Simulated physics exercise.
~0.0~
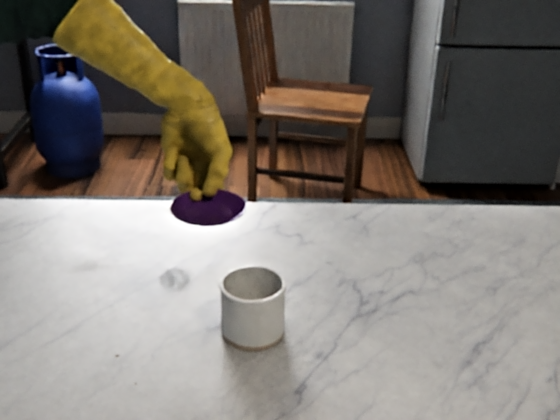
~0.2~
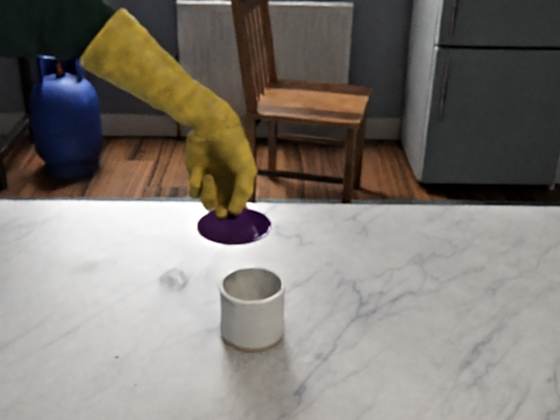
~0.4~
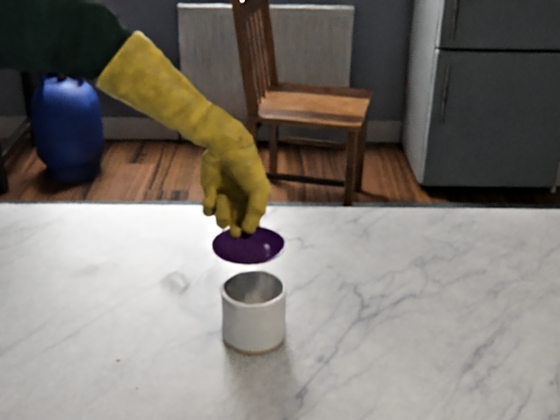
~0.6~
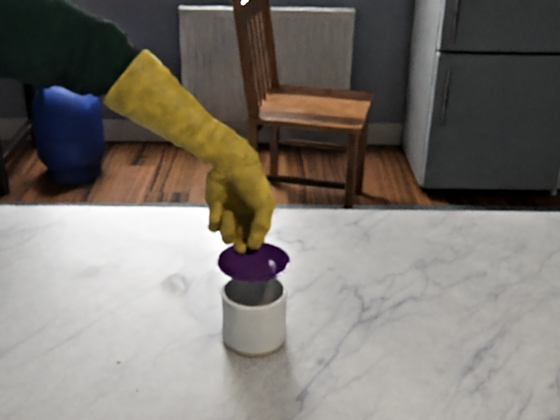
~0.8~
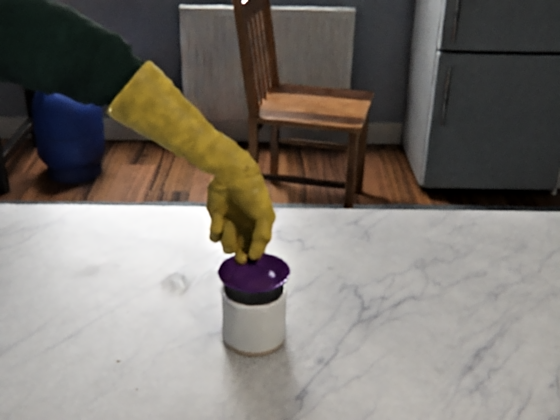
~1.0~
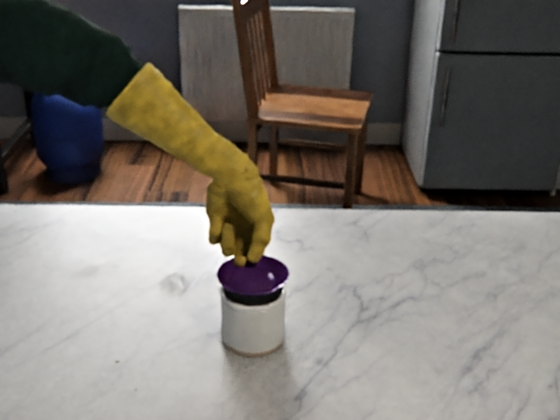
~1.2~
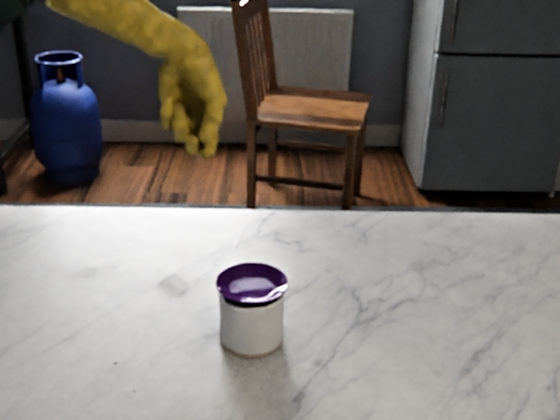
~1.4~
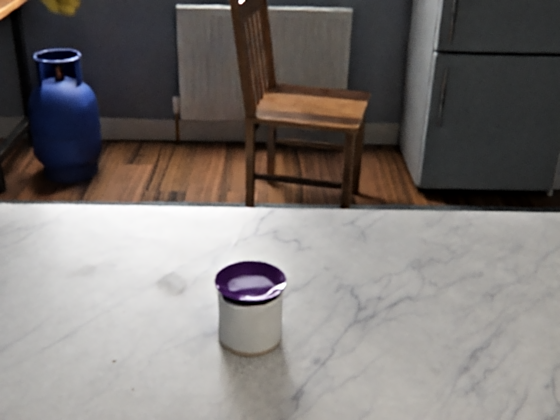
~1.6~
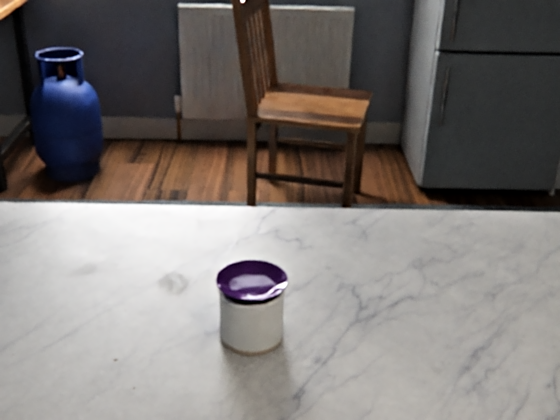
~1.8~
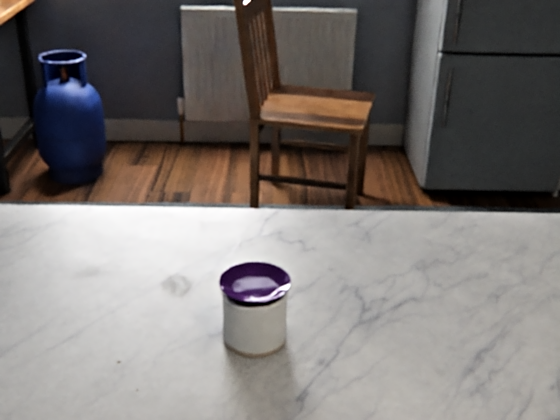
The clip opens on a small whitish cup standing on a pale marble surface, with a wooden chair, a blue gas cylinder and a grey fridge behind it. A hand in a yellow glove and dark green sleeve holds a purple plate beyond the cup, a little to the left. The hand carries the plate right and down until it is above the opening, then lowers it onto the cup. It lets go and draws back to the upper left, leaving the view. The purple plate stays at rest on the rim, covering the cup like a lid.
